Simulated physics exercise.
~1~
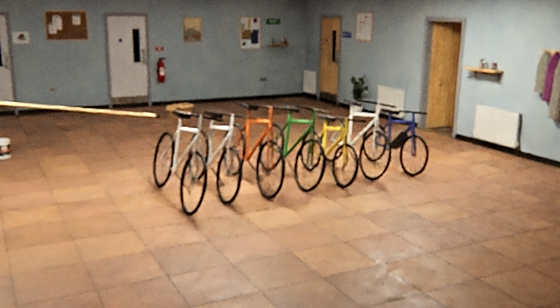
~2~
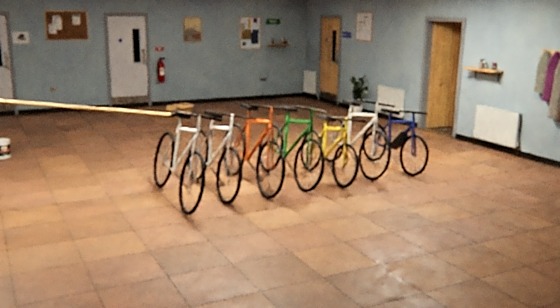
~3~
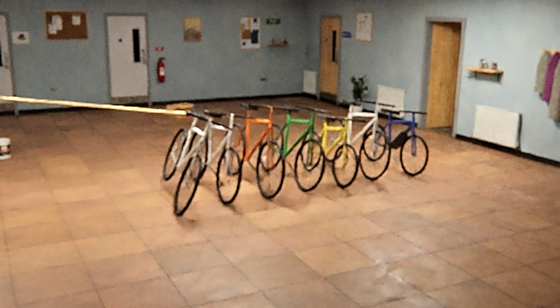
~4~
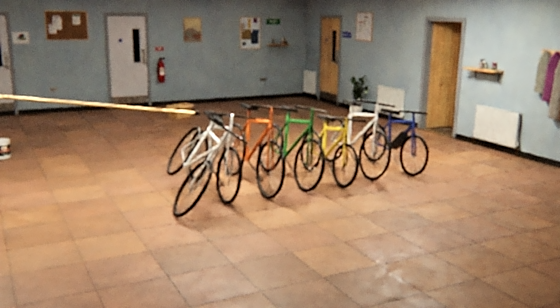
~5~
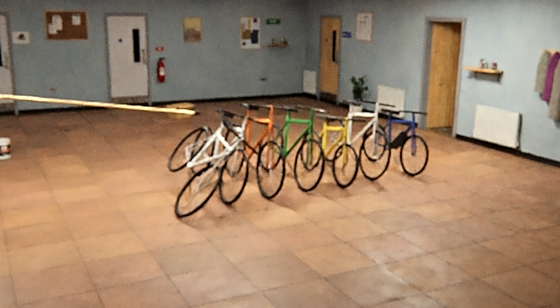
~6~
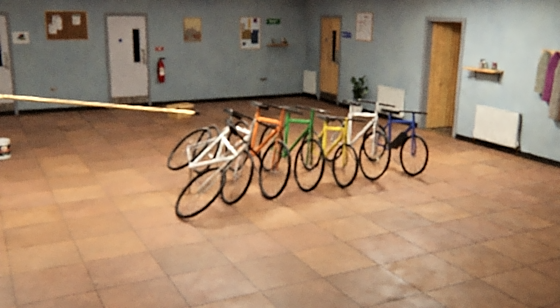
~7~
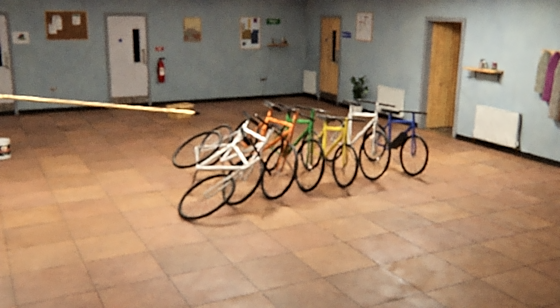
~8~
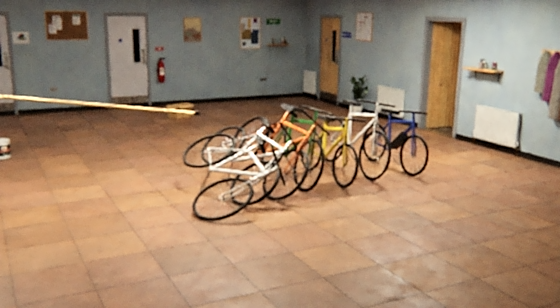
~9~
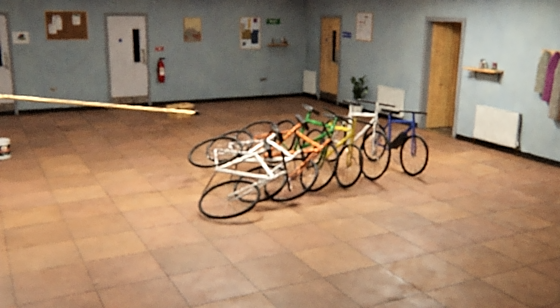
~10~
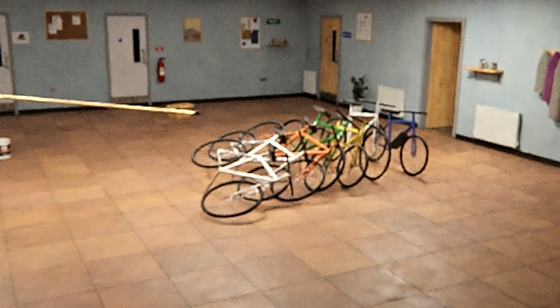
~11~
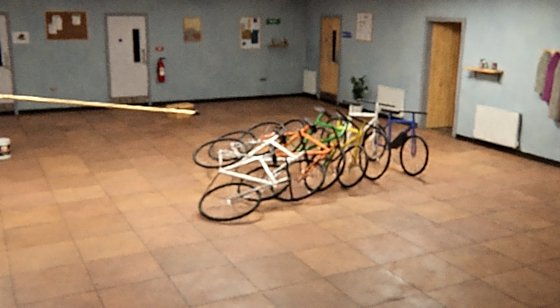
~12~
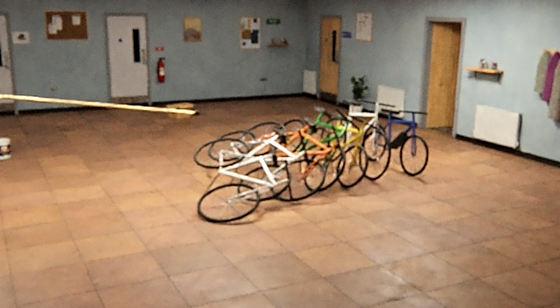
In a tiled hall with pale blue walls, a long pole nudged the nearest white bicycle in a row of seven, and it toppled right into the others, which tipped one after another until they lay slumped together, leaving the last two upright.
